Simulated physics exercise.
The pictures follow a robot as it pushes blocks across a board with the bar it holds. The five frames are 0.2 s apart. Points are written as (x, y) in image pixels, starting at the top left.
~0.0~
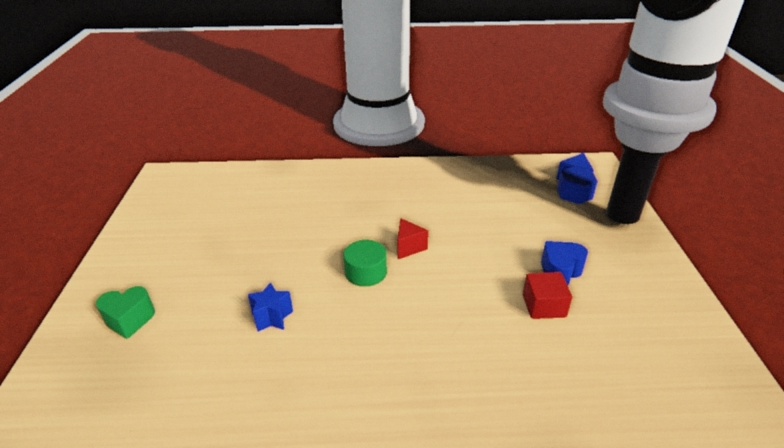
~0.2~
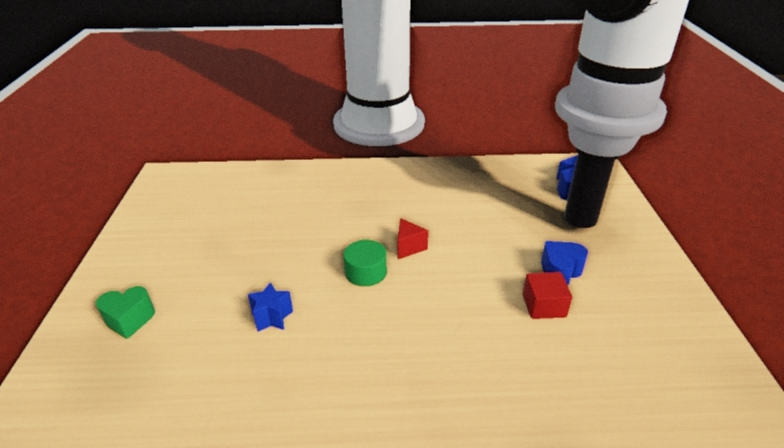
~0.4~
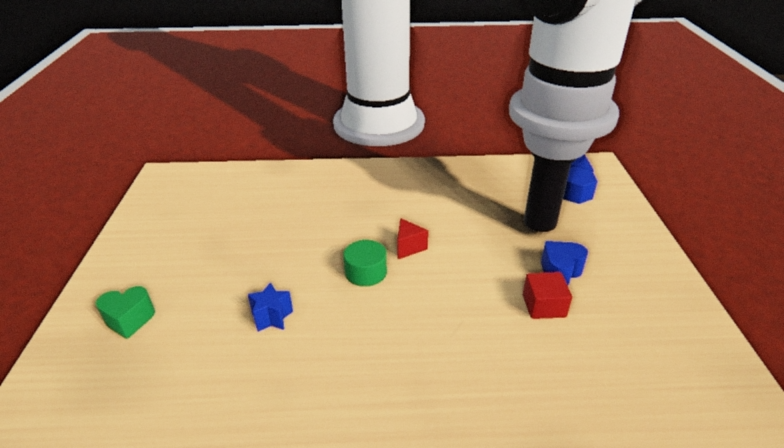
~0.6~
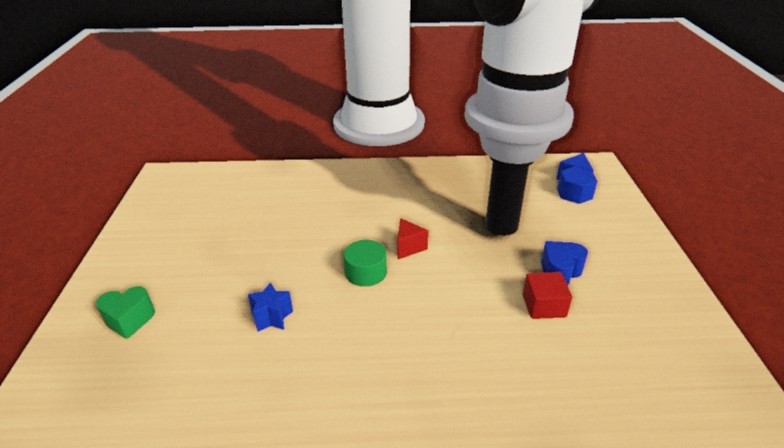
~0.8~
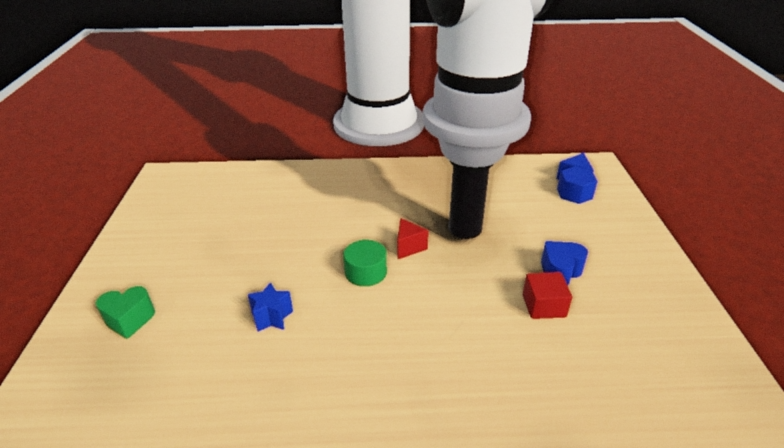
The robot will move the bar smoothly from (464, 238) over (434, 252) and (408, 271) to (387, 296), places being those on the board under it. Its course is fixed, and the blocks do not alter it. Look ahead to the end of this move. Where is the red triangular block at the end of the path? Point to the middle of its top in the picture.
Pixel (390, 232).
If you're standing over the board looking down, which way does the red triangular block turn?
The block turns clockwise.
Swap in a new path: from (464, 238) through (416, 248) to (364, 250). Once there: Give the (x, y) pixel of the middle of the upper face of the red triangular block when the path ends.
Pixel (335, 229).
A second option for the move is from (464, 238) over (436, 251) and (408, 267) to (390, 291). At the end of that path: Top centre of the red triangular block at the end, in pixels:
In the picture, that point is around (389, 231).
On the path given first. One third of the way, bar (433, 243); red triangular block (399, 230), turned 25° clockwise.
Two thirds of the way, bar (407, 263); red triangular block (390, 232), turned 80° clockwise.
At the end, bar (387, 287); green circle (359, 253); red triangular block (390, 232), turned 80° clockwise.
